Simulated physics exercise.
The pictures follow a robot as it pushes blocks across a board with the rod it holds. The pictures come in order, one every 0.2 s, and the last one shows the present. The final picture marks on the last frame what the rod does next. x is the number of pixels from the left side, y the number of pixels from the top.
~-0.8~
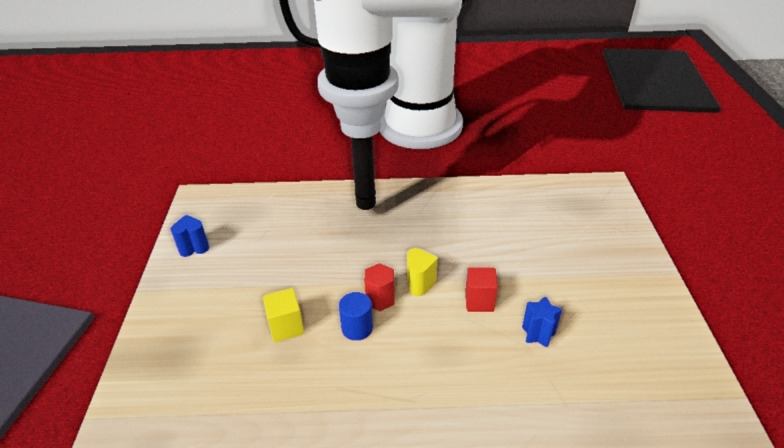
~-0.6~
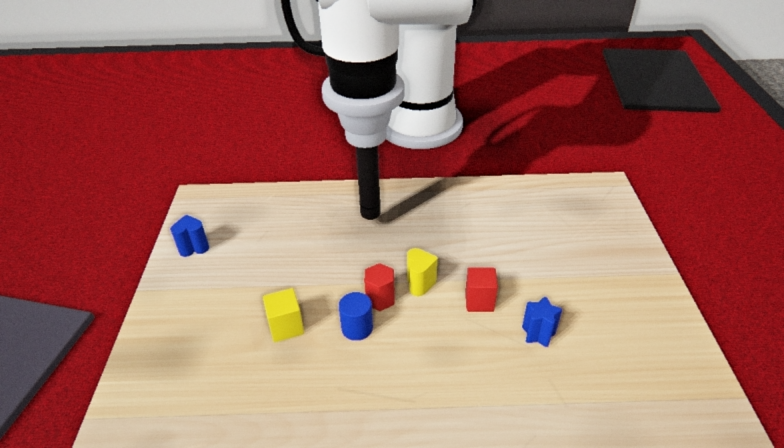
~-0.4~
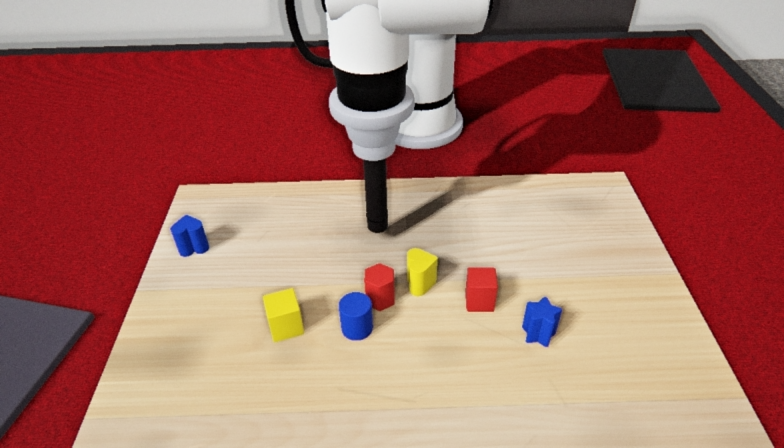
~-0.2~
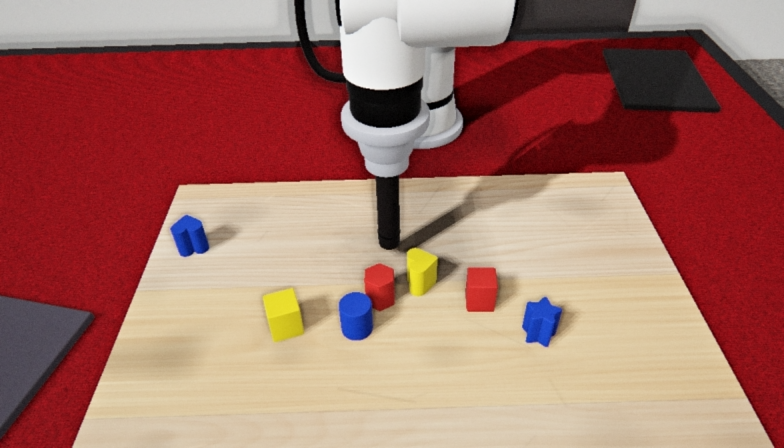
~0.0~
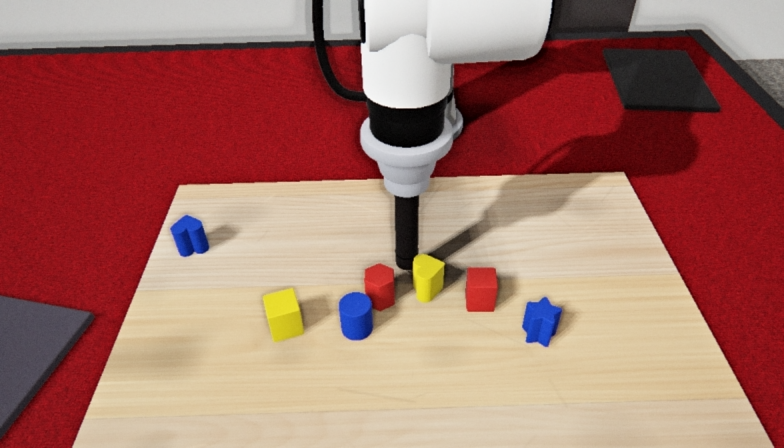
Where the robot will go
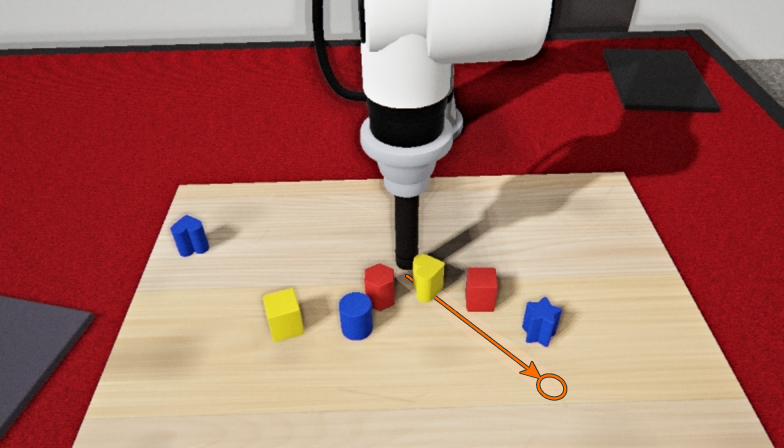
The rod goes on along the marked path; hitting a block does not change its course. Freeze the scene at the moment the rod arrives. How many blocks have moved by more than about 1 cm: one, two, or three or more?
One.
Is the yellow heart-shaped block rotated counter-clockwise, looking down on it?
I expect not.
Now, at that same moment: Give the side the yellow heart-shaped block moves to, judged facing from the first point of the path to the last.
That block drifts right.
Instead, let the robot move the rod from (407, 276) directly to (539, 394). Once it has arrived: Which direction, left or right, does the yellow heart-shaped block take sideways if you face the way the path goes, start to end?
To the right.
The drawn path runs from (407, 276) directly to (552, 387).
On the path given first. One third of the way, rod (451, 296); yellow heart-shaped block (469, 303), turned 20° clockwise.
Two thirds of the way, rod (499, 333); yellow heart-shaped block (498, 340), turned 115° clockwise; red square piece (486, 278), turned 20° anticlockwise.
At the end, rod (555, 375); yellow heart-shaped block (504, 349), turned 155° clockwise; red square piece (486, 278), turned 20° anticlockwise; blue star not moved.
